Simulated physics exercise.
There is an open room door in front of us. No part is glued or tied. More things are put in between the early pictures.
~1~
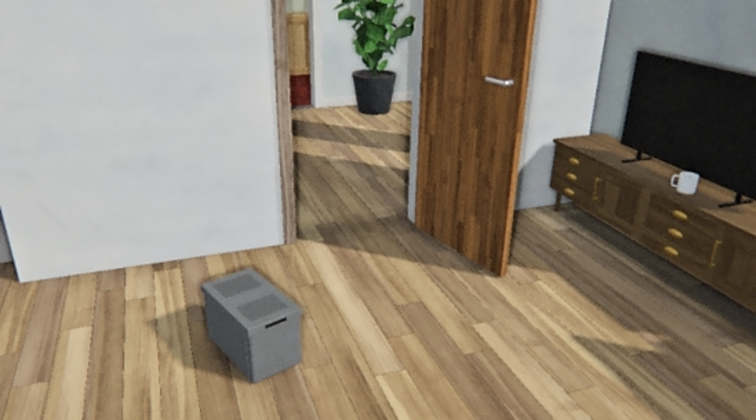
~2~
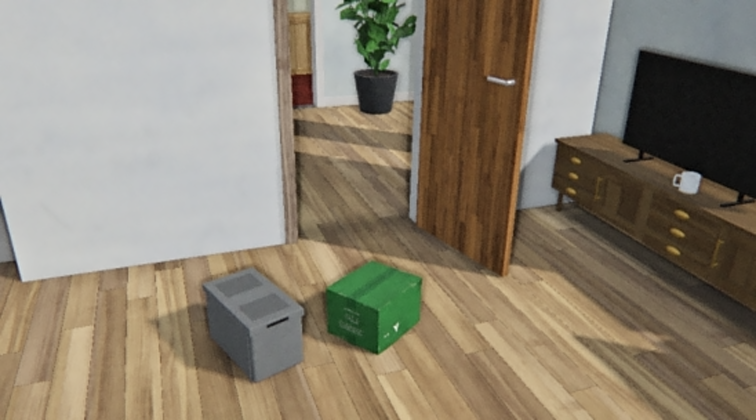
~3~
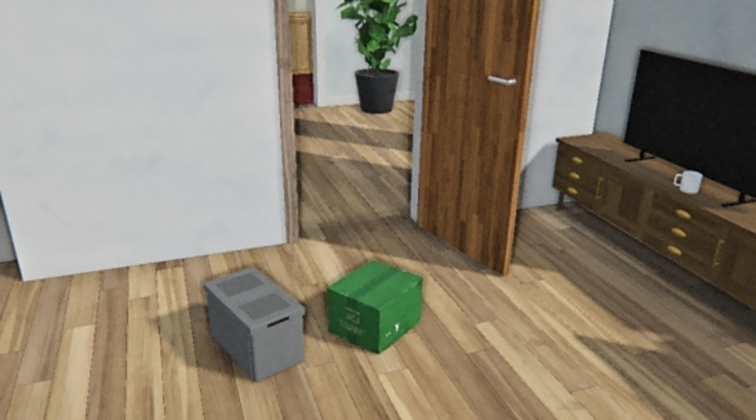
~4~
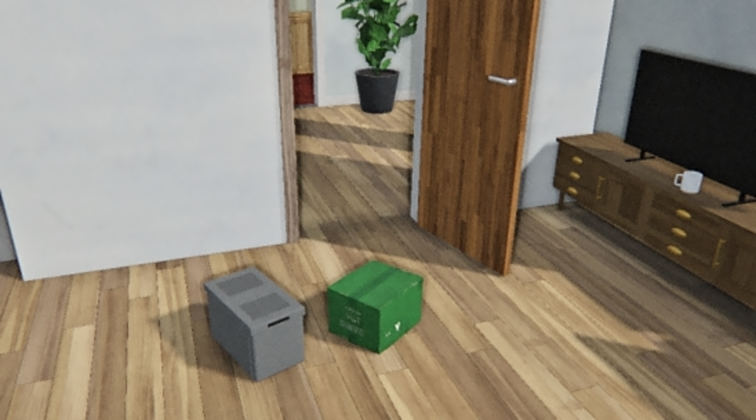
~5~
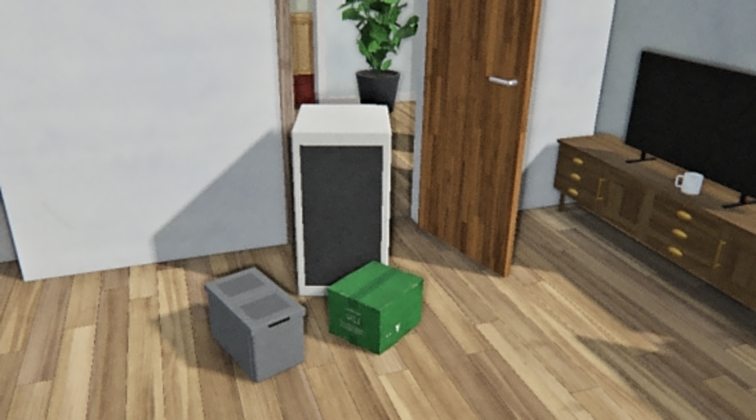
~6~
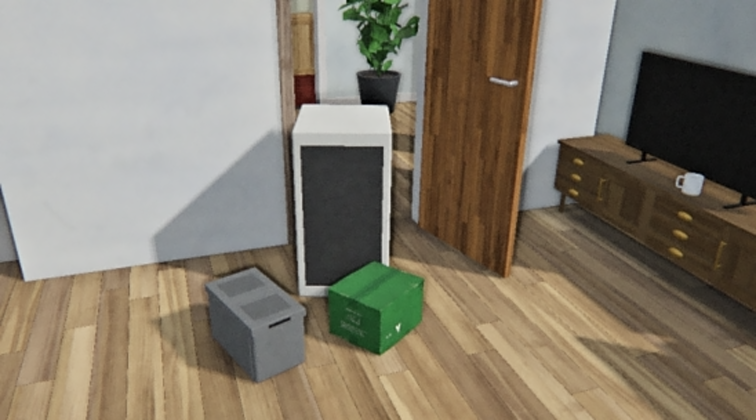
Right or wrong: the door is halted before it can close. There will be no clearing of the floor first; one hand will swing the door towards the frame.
Right, it does not close.
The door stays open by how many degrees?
About 55°.
Then, 0.50 s on from there, door at 93°.
Then, 0.70 s on from there, door at 83°.
Then, 0.90 s on from there, door at 71°.
Then, 1.10 s on from there, door at 58°.
In the end, door at 55°; all 3 unmoved. At the end, from the last picture's camera, white appliance near (343, 199).
